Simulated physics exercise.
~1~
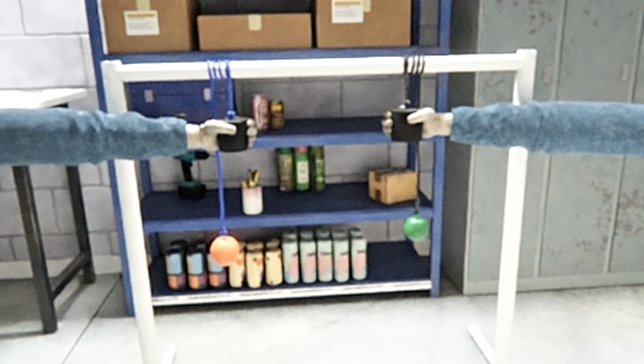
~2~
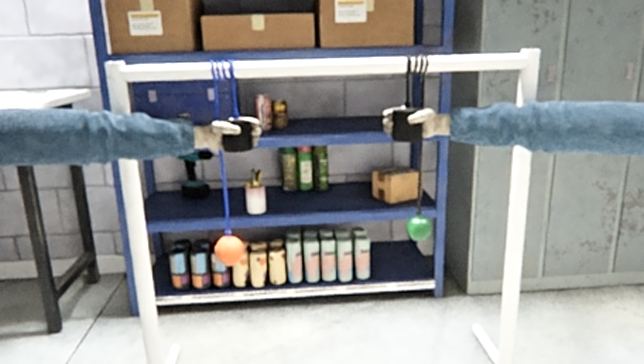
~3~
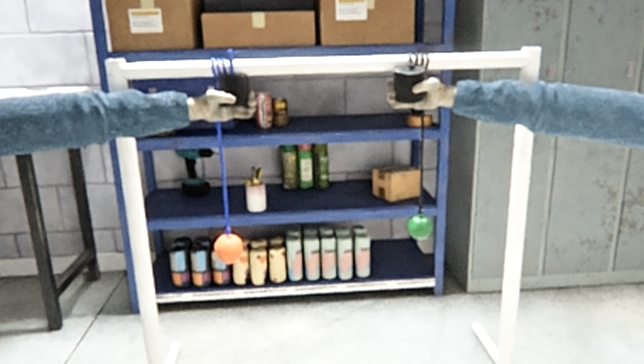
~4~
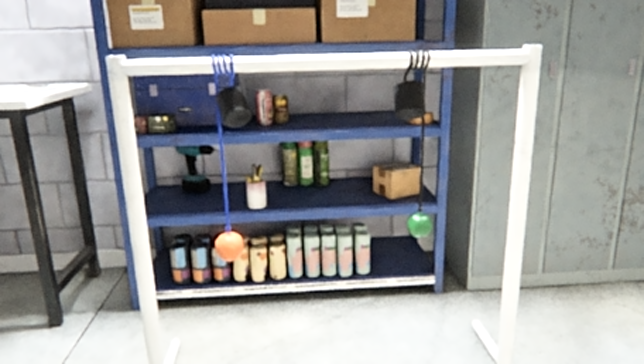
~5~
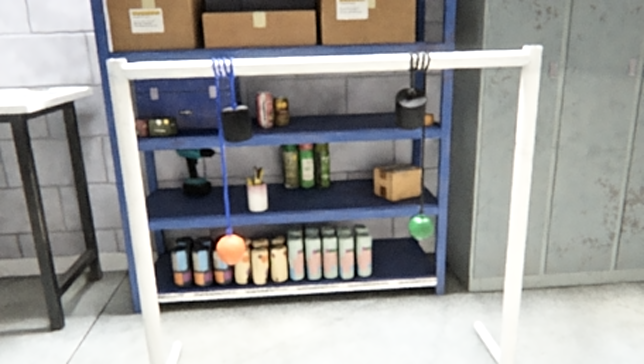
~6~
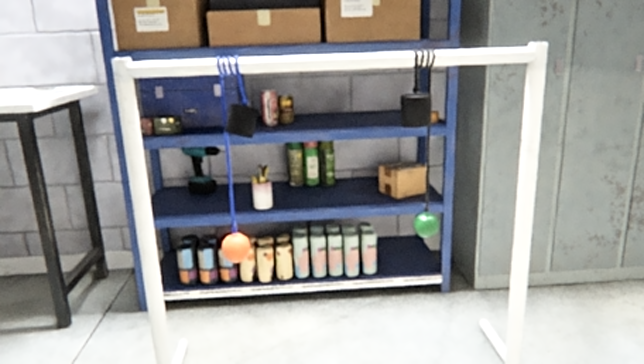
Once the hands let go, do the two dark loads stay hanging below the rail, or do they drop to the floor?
Both dark loads stay up, still hanging below the rail and clear of the floor at the end.
